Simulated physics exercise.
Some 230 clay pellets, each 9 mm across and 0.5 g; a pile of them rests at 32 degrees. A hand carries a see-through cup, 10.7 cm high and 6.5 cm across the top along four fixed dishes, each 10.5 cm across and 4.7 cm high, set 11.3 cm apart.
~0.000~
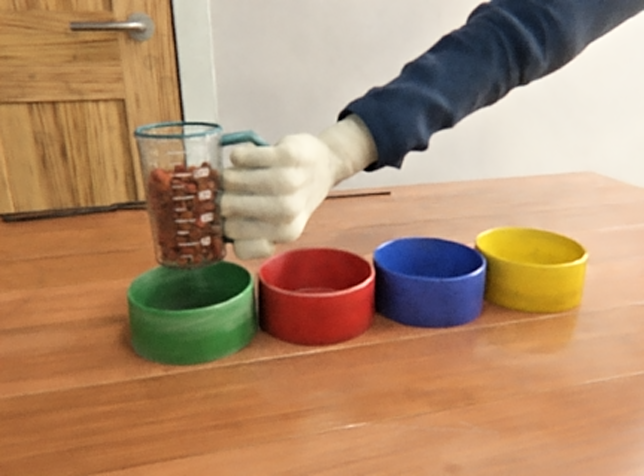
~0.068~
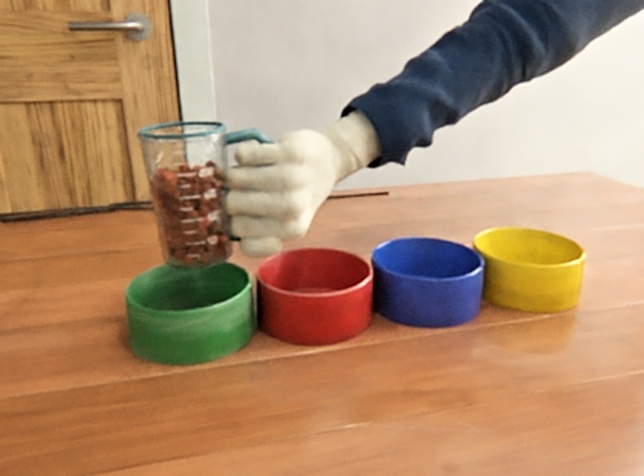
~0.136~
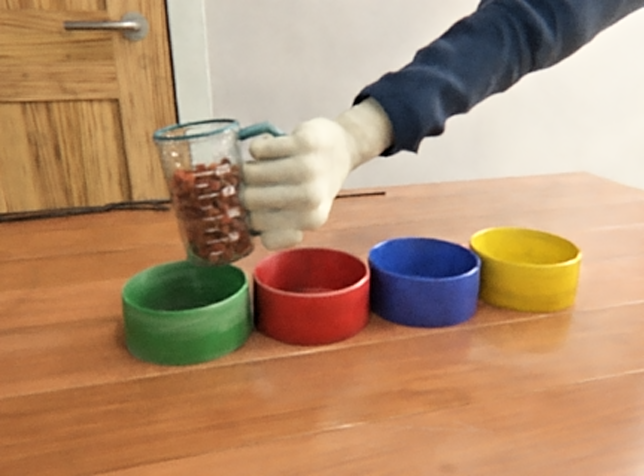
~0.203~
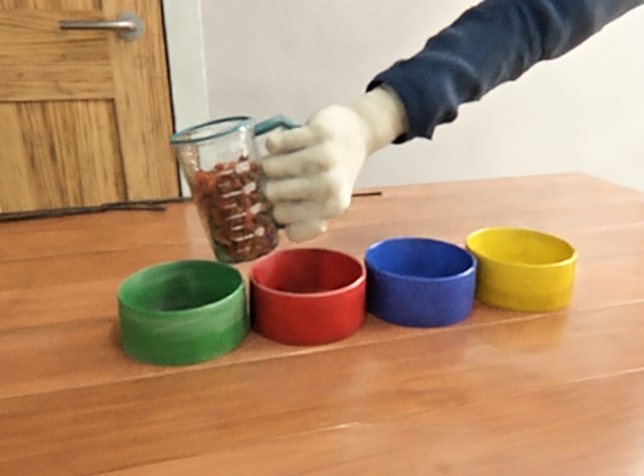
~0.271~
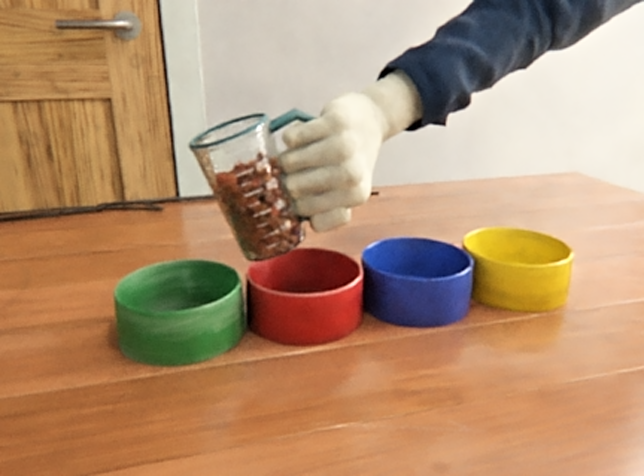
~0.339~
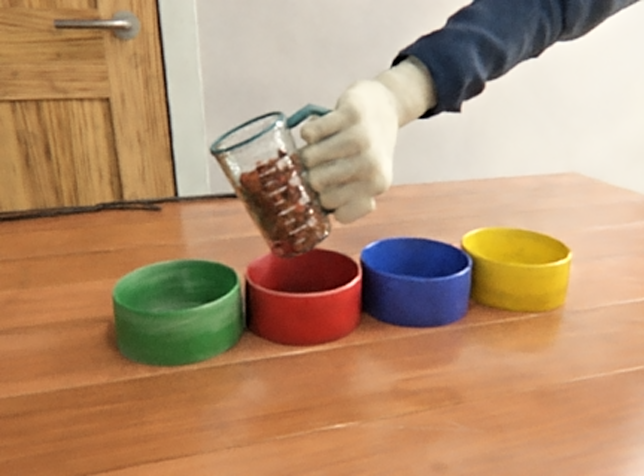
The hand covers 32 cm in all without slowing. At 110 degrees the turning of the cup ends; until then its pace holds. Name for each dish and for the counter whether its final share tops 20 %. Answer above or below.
Red below, blue above, green below, yellow below, counter below.
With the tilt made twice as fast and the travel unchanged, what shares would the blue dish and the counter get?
Then: Blue 90; counter 0.
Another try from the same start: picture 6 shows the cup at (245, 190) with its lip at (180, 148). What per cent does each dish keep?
Red 0, blue 100, green 0, yellow 0.
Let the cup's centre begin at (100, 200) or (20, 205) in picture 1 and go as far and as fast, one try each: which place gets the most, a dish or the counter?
The winner: Blue; red.
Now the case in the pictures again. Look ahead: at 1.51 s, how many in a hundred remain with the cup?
Roughly 75 per cent.
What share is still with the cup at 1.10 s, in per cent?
Roughly 100 per cent.
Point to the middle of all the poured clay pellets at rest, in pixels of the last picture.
Near (424, 282).
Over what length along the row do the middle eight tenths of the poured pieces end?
Some 6 cm.
After 0.80 s, tilt 66 degrees; cup holds 100 %.
After 1.10 s, tilt 92 degrees; cup holds 100 %.
Then, at 1.51 s, tilt 110 degrees; cup holds 75 %, blue 20 %.
In the end, at 3.3 s, red 0 %, blue 100 %, green 0 %, yellow 0 %, counter 0 %.
